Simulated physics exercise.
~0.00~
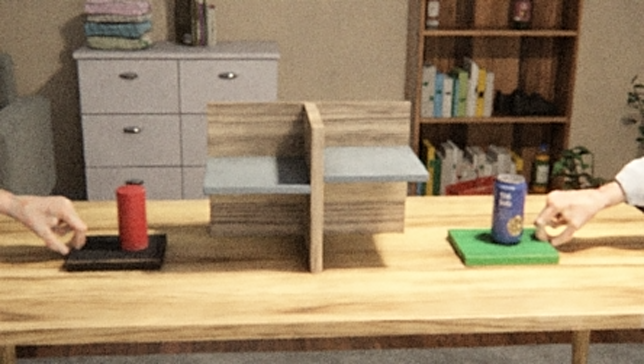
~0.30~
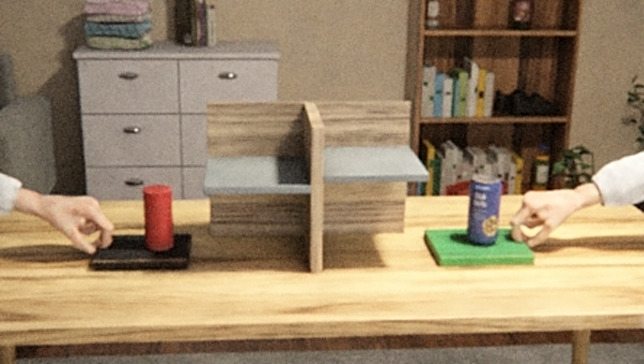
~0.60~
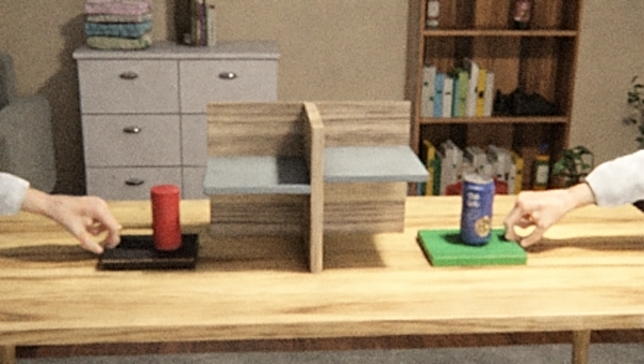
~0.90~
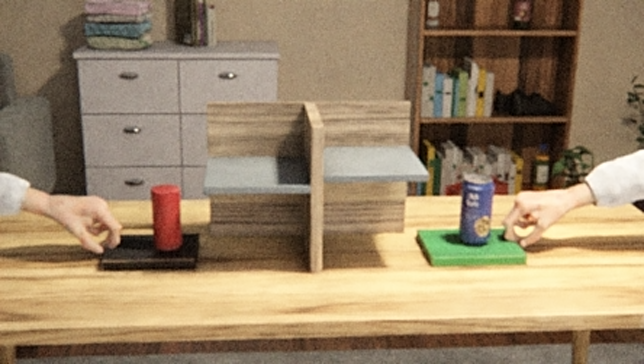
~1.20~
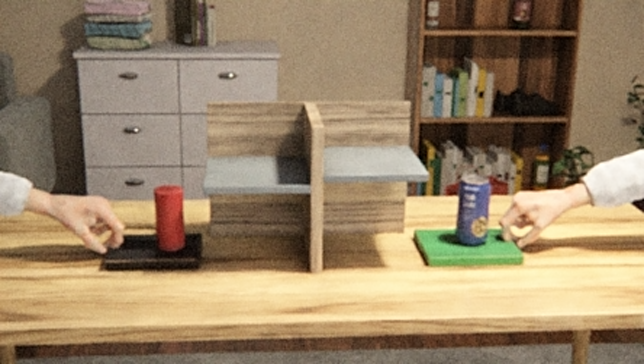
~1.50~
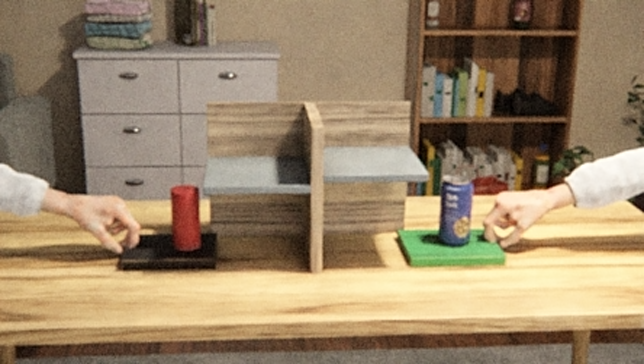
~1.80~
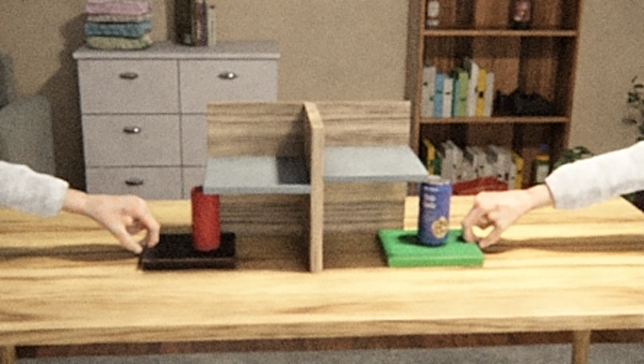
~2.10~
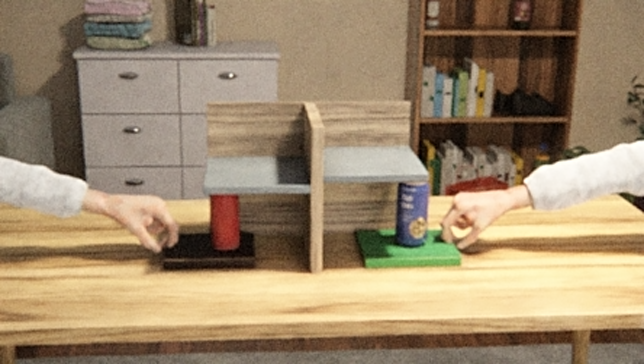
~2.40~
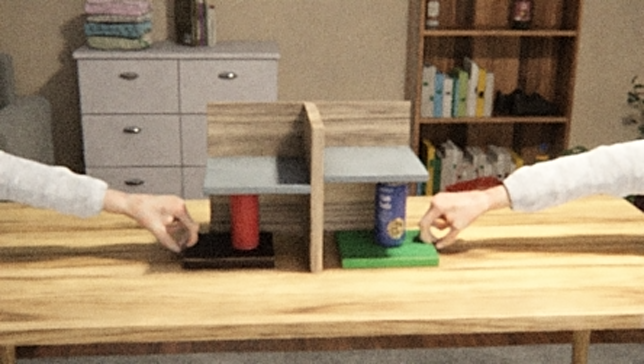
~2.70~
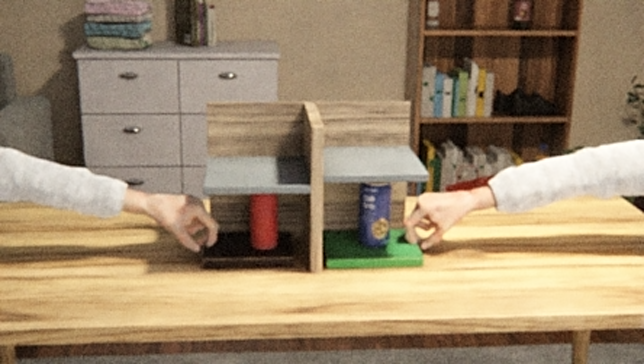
Red candle on black board and blue can on green board, pushed inward by two hands, sliding upright beneath grey shelves.
